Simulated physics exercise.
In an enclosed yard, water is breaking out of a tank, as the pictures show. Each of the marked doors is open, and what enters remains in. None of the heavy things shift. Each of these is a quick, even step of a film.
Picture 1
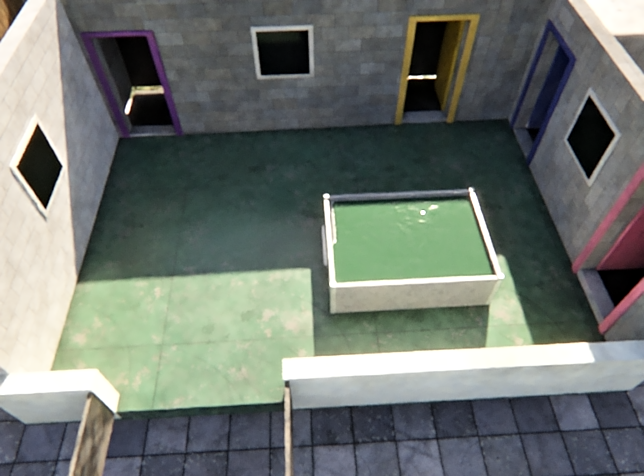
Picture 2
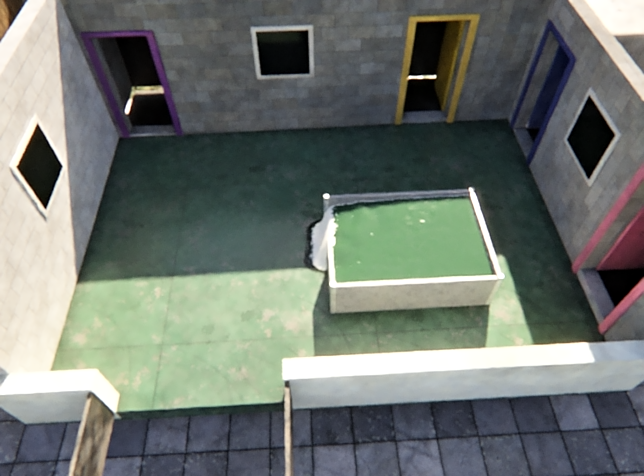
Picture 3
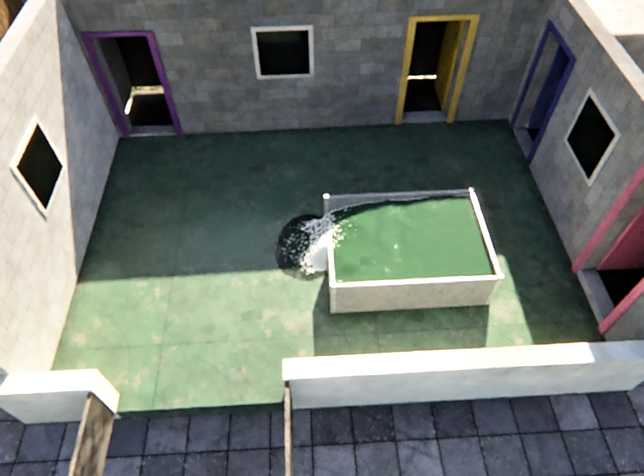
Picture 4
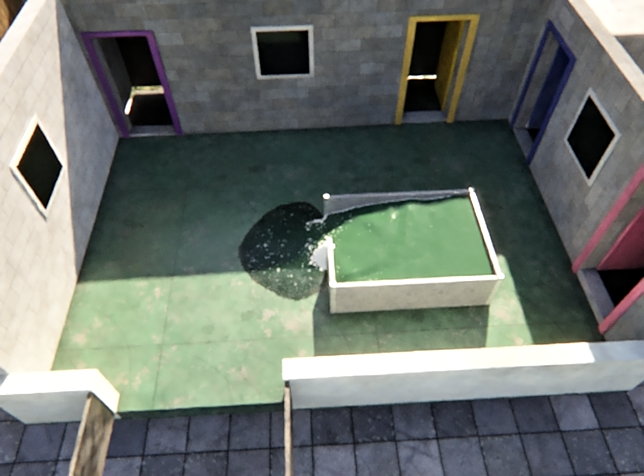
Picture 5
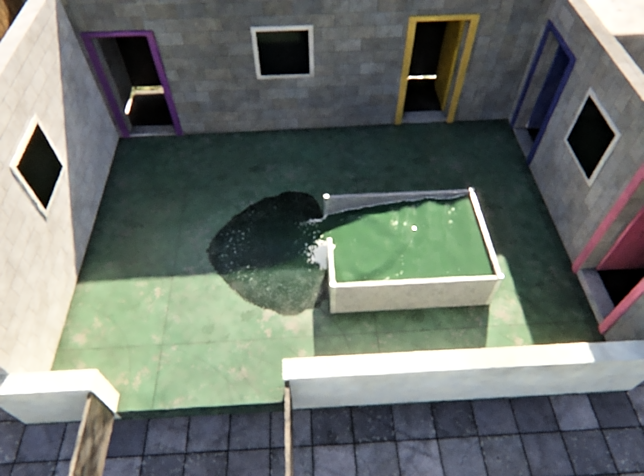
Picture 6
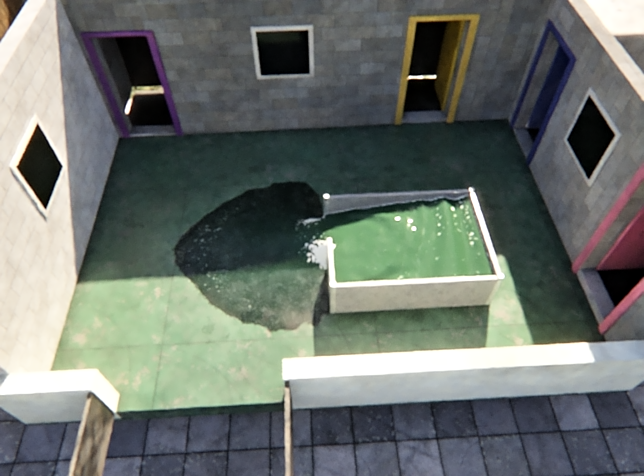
Water bursts from the left side of a raised tank and spreads left across the green yard floor.
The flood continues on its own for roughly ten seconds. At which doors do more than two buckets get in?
In order: Yellow door: Limit not exceeded, blue door: Limit not exceeded, purple door: Limit exceeded, pink door: Limit not exceeded.
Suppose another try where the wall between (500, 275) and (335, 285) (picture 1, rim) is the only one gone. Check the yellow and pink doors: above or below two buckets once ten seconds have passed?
The yellow door falls short, the pink door exceeds the limit.
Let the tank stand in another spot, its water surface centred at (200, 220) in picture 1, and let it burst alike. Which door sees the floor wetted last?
My answer: The door marked pink.
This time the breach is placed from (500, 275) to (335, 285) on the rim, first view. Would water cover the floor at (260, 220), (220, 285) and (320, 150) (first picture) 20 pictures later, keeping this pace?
So: Spared, then wetted, then spared.
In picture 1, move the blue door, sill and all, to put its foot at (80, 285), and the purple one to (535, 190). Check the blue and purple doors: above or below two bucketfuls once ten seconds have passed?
Blue: Exceeds the limit. Purple: Falls short.
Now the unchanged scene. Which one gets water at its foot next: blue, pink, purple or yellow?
That would be the purple one.
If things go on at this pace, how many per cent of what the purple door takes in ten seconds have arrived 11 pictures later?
Near 0 in a hundred.
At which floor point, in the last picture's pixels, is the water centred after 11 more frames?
At about (304, 253).
A moment on, water covers 30 % of the floor; the yellow door not reached, the blue door not reached, the purple door not reached, the pink door not reached.
Next, water covers 45 % of the floor; the yellow door not reached, the blue door not reached, the purple door wet at the sill, nothing in, the pink door not reached.
Then, water covers 45 % of the floor; the yellow door not reached, the blue door not reached, the purple door over two buckets in, the pink door not reached.
Later, water covers 50 % of the floor; the yellow door not reached, the blue door not reached, the purple door far over two buckets in, the pink door not reached.
In the end, water covers 75 % of the floor; the yellow door not reached, the blue door not reached, the purple door far over two buckets in, the pink door not reached.
